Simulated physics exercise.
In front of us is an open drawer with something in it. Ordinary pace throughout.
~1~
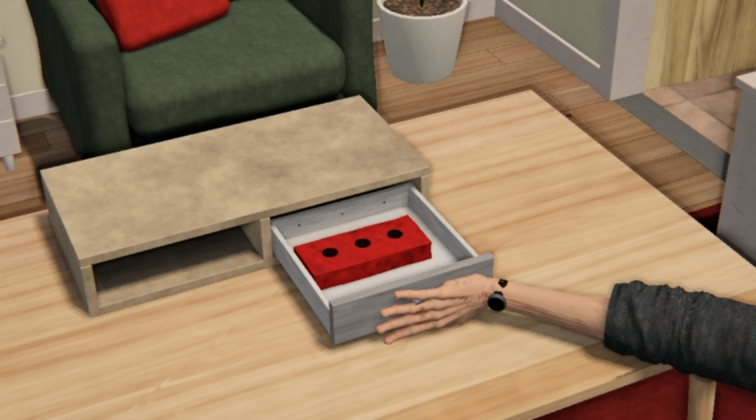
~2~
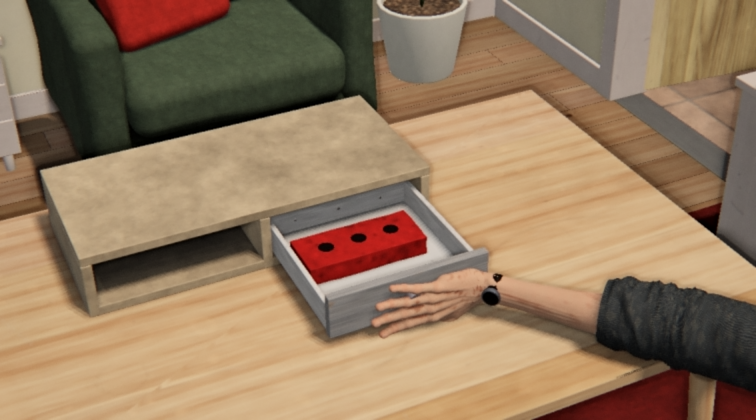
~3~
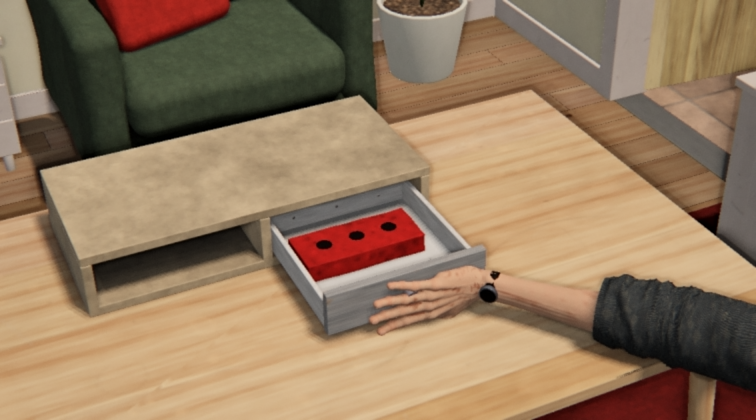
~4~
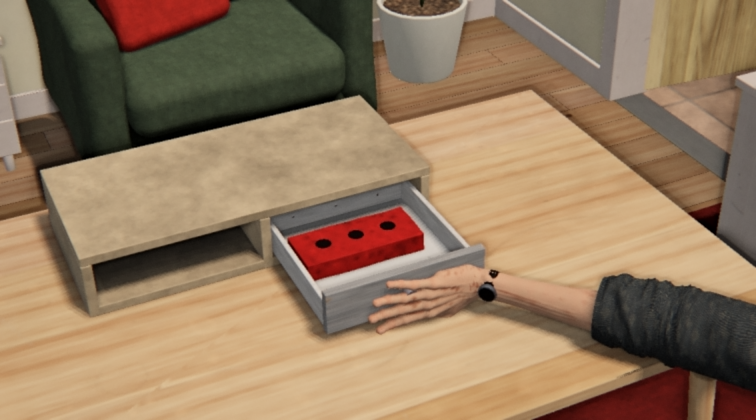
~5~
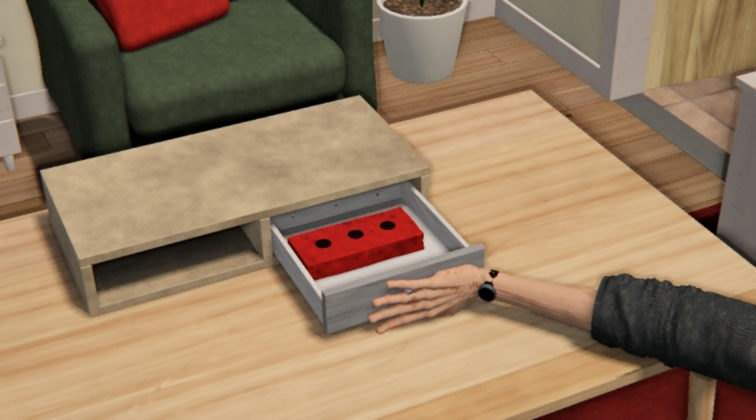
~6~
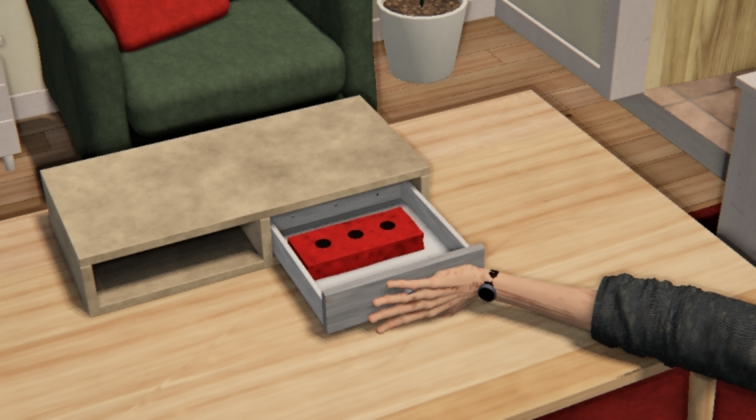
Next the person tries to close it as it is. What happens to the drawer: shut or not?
I expect the drawer slides fully home.
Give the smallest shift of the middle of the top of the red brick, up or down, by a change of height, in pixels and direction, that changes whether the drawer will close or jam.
16 pixels up, roughly.
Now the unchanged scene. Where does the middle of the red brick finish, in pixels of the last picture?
The middle ends up near (302, 176).
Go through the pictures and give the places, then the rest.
The first frame shows drawer (378, 254) wide open; red brick (363, 253).
The second frame shows drawer (374, 249) wide open; chest (237, 197).
The third frame shows drawer (372, 247) wide open; red brick (357, 245).
The fourth frame shows drawer (371, 246) wide open; chest (237, 197).
The fifth frame shows drawer (371, 245) wide open; red brick (356, 244).
The sixth frame shows drawer (371, 245) wide open; chest (237, 197).
Then, 0.52 s past the last view, drawer about half in.
Finally, the drawer shuts flush.
